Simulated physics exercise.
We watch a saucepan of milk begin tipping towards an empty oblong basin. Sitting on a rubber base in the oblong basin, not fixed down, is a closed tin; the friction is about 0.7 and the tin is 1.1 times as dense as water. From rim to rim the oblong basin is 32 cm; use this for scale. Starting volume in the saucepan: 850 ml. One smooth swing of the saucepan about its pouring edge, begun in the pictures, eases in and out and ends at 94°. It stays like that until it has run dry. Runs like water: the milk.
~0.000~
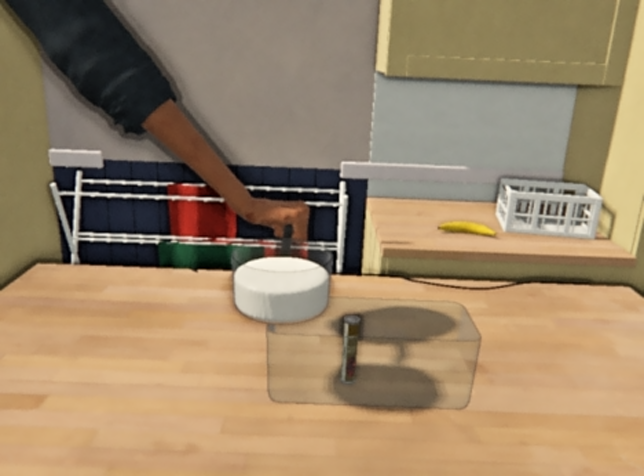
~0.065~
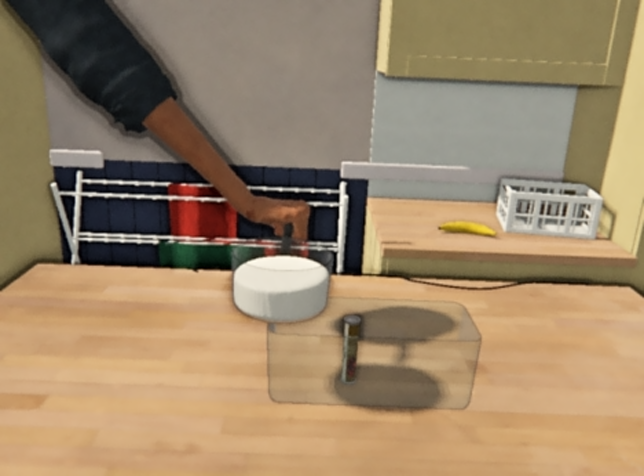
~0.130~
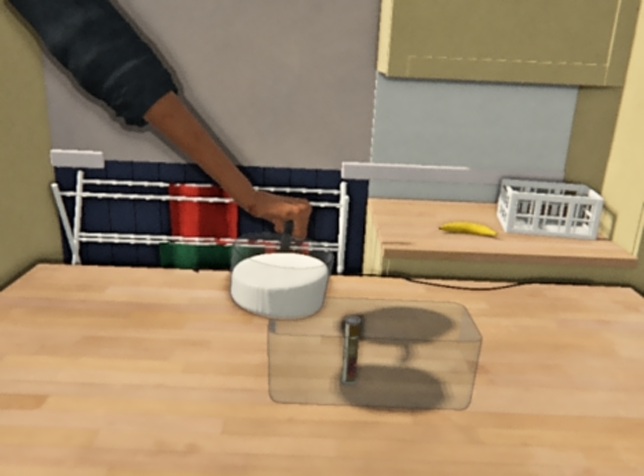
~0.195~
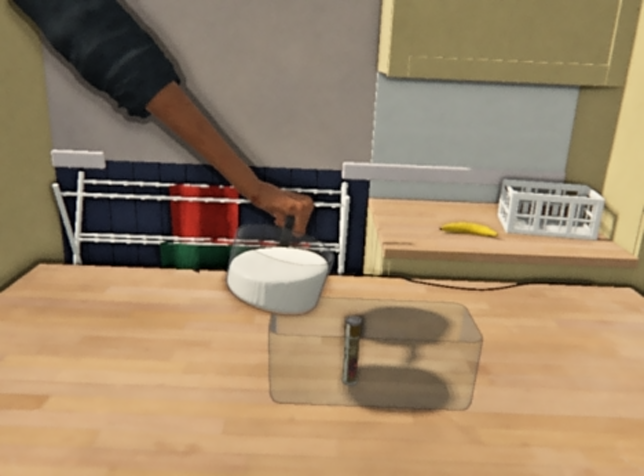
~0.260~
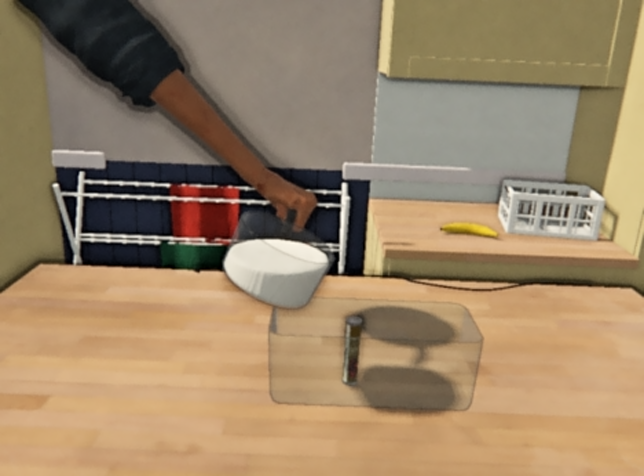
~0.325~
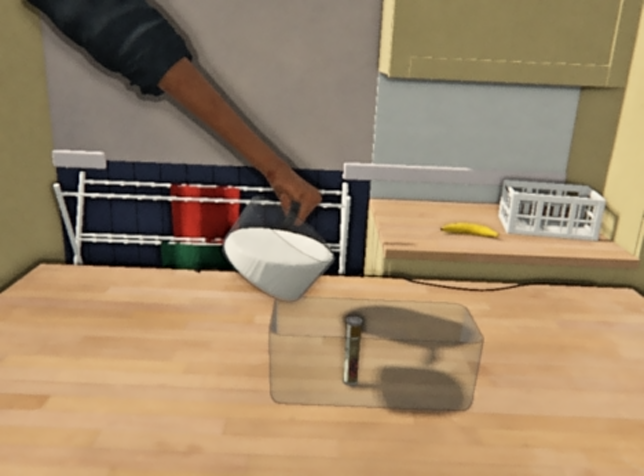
A hand gradually tilts a saucepan of milk above an oblong basin holding a tin.
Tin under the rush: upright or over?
Watch, it's going to go down.
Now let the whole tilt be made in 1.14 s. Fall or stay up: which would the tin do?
So the tin will hold steady.
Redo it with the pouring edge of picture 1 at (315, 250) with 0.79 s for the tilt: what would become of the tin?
Then it goes over.
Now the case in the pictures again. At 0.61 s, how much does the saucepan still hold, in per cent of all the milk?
Near 52 in a hundred.
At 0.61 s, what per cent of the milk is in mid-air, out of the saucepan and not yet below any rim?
About 42 per cent.
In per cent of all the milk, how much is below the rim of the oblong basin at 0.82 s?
Around 70 parts in a hundred.
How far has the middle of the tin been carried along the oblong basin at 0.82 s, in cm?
Estimate: Around 0 cm.
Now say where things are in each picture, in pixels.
In the first frame, it leans 0°; its right rim is at (332, 257); the milk meets the walls at (236, 270) and (329, 275); the oblong basin's rim runs from (270, 314) to (472, 322); the tin's top is at (352, 322).
In the second frame, it leans 2°; its right rim is at (332, 257); the milk meets the walls at (236, 270) and (328, 273).
In the third frame, it leans 6°; its right rim is at (332, 258); the milk meets the walls at (234, 268) and (328, 268).
In the fourth frame, it leans 14°; its right rim is at (333, 258); the milk meets the walls at (232, 261) and (329, 264).
In the fifth frame, it leans 24°; its right rim is at (333, 258); the milk meets the walls at (230, 250) and (329, 259).
In the sixth frame, it leans 35°; its right rim is at (333, 259); the milk meets the walls at (228, 235) and (332, 253).
After 0.61 s the tilt is 84° and 52 per cent is still to pour; the tin stands where it began.
After 0.82 s the tilt is 94° and 14 per cent is still to pour; the tin stands where it began.
After 1.04 s the tilt is 94° and 4 per cent is still to pour; the tin leans 38°.
After 1.28 s the tilt is 94° and 1 per cent is still to pour; the tin lies on its side.
In the end the tin lies on its side.
